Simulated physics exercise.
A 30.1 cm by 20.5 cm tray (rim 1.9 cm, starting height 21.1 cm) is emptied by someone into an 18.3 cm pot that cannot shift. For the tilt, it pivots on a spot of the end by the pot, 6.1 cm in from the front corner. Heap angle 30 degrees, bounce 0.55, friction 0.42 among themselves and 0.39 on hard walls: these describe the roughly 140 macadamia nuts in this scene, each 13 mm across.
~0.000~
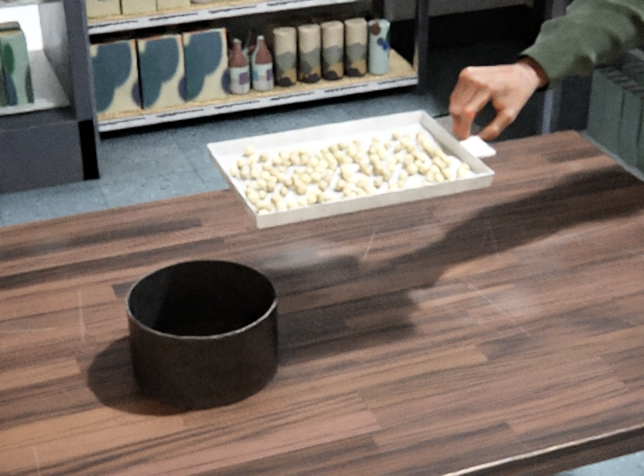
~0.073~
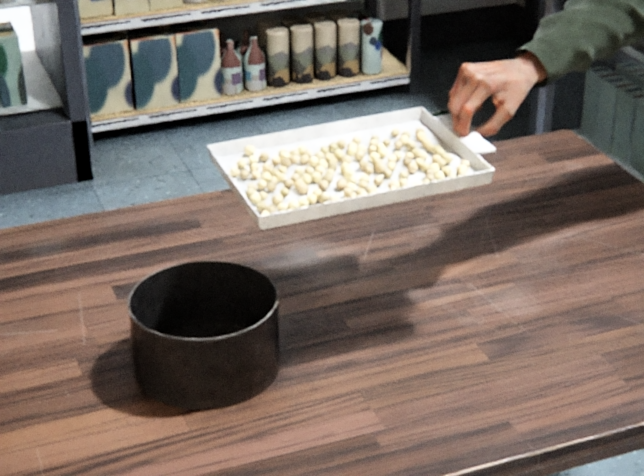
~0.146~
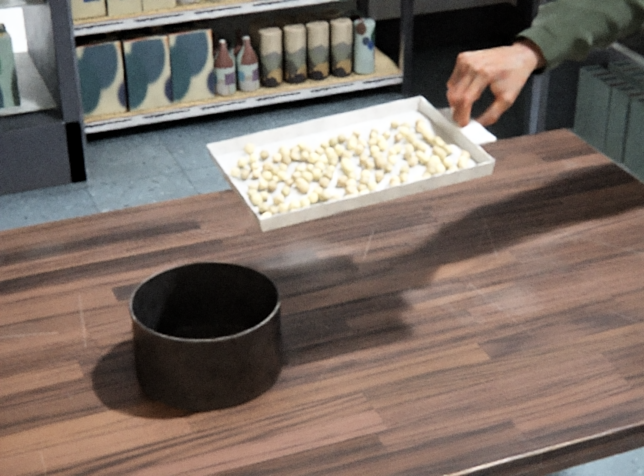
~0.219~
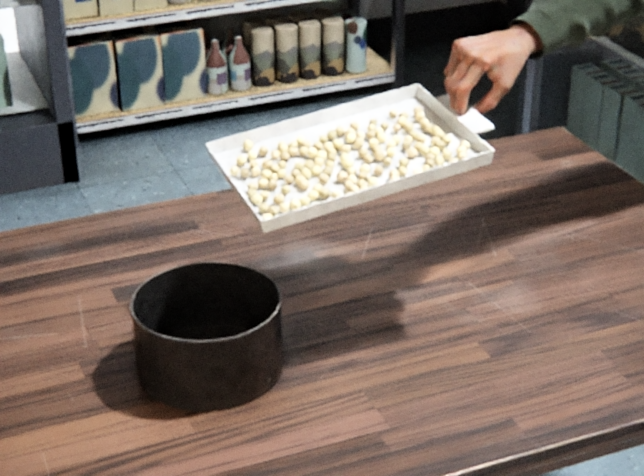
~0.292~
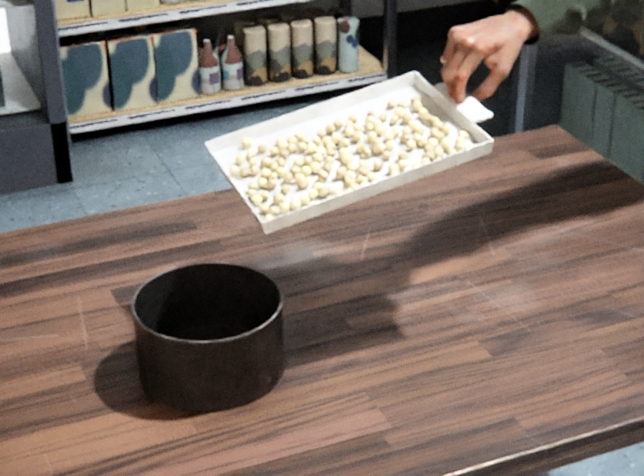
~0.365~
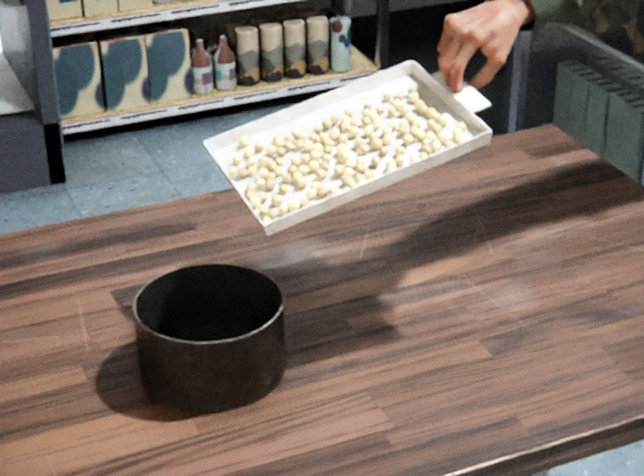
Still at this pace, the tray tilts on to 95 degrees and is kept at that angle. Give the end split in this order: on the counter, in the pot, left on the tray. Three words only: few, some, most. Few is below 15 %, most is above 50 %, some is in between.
Counter - few, pot - most, tray - few.
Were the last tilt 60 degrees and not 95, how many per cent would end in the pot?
That would be around 0 percent.
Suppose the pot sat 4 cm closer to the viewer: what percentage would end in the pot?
Then roughly 95 percent would land in it.
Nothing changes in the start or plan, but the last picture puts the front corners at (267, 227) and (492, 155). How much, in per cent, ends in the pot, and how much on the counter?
Per cent by place - pot 30, counter 70.
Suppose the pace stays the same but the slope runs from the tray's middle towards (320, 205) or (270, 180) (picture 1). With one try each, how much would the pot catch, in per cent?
Estimate: Some 45 % and some 55 % respectively.
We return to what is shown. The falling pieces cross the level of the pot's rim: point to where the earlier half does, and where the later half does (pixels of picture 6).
First near (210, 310), later near (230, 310).
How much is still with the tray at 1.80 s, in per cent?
Roughly 100 per cent.
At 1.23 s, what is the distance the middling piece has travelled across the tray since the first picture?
7 cm.
After 1.23 s, tilt 51 degrees; the tray holds 100 %, the pot 0 %.
After 1.80 s, tilt 76 degrees; the tray holds 100 %, the pot 0 %.
After 2.43 s, tilt 95 degrees; the tray holds 10 %, the pot 75 %.
By 3.4 s all is still; counter 5 %, pot 95 %, tray 0 %.
